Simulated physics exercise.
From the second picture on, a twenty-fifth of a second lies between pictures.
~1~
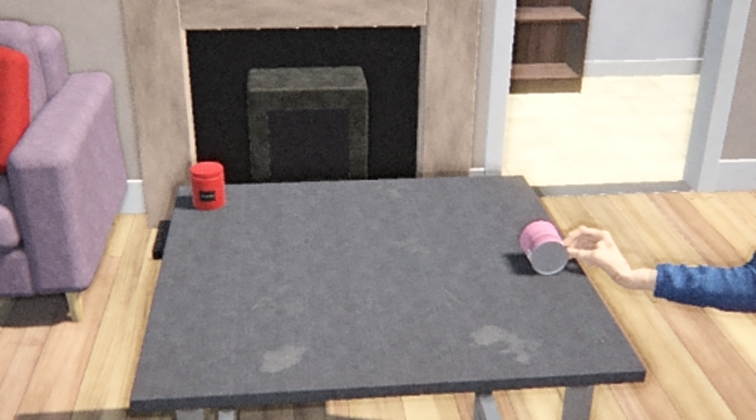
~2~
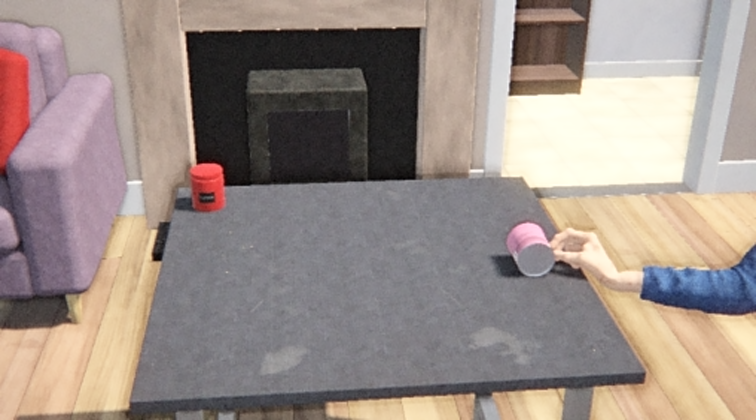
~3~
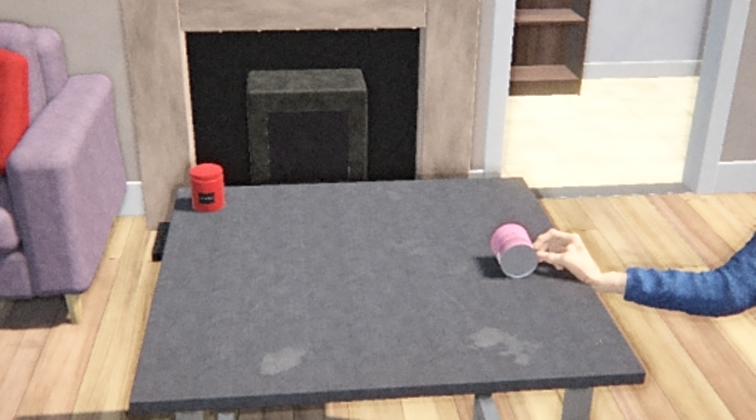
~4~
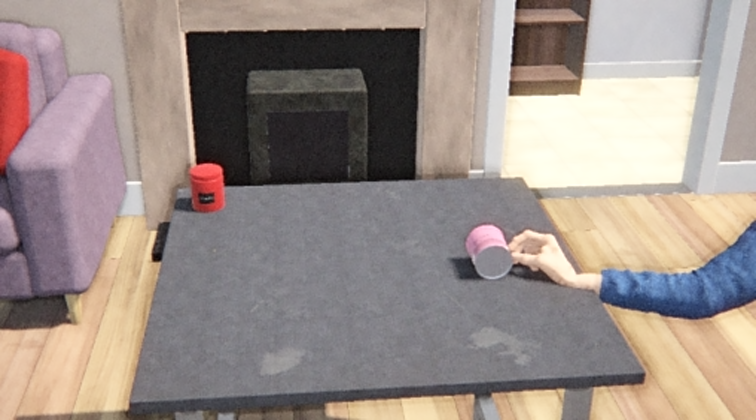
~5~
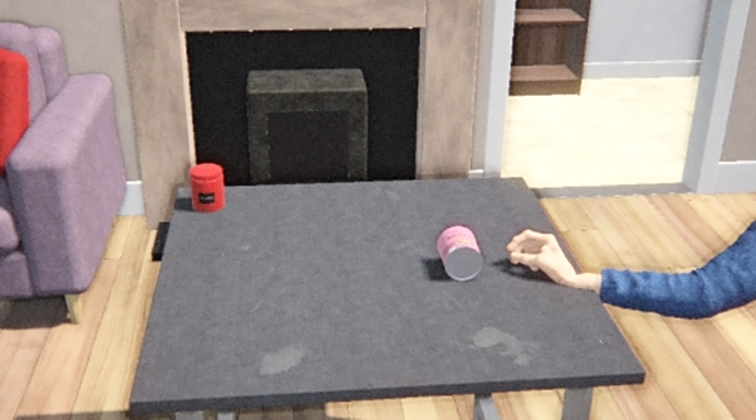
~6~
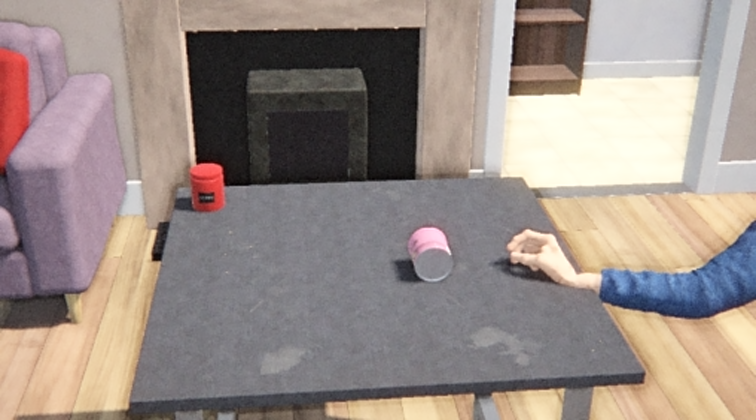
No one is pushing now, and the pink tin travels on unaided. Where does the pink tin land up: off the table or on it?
It makes it off the table.
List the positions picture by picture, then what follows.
The first picture shows under the hand; pink tin (544, 248).
The second picture shows under the hand; pink tin (531, 250).
The third picture shows under the hand; pink tin (514, 251).
The fourth picture shows pink tin (489, 252).
The fifth picture shows pink tin (460, 253) shifted about its own width.
The sixth picture shows pink tin (430, 254) shifted about its own width.
Then, 0.20 s on from there, pink tin shifted well along near (284, 261).
Then, 0.50 s on from there, pink tin now off the table.
Then, 0.80 s on from there, things are still on the move.
In the end, off the table, pink tin.
